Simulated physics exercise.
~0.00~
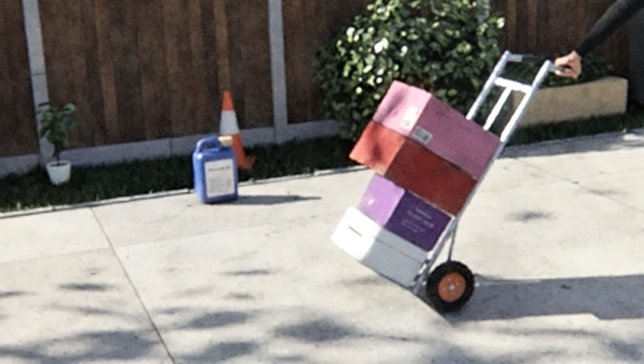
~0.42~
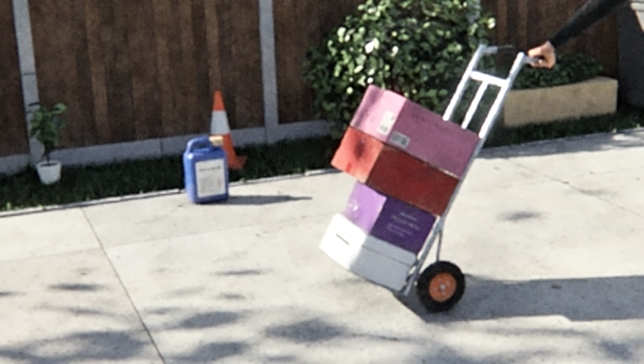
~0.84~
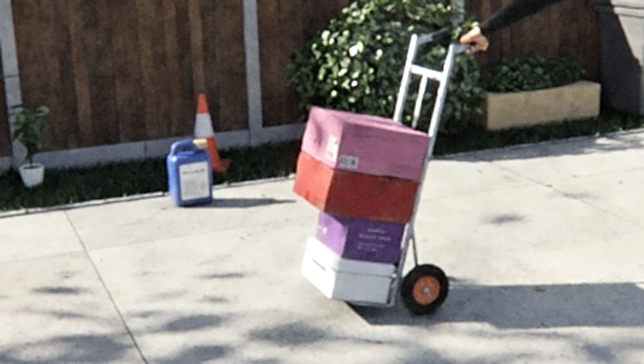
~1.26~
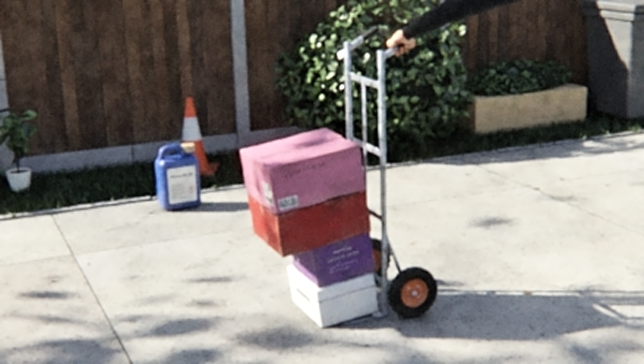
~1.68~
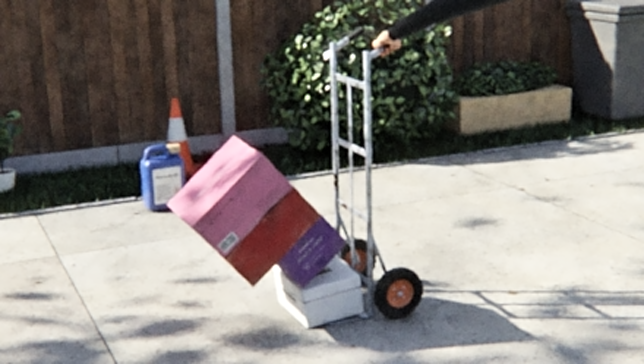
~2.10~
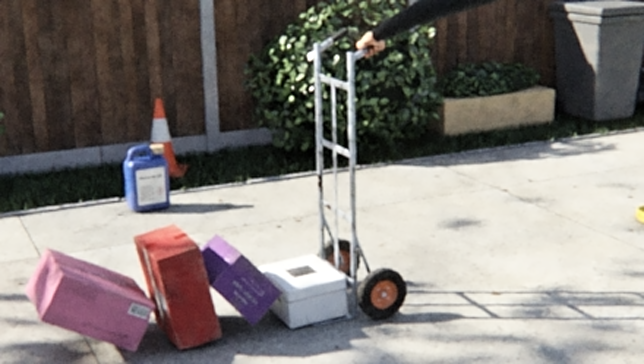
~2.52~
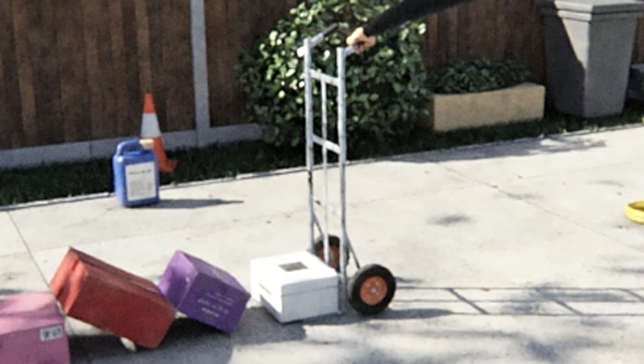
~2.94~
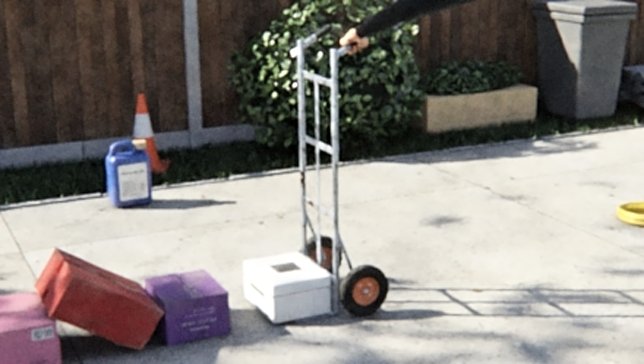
On a driveway, a hand tips a sack truck upright and three coloured boxes tumble off.
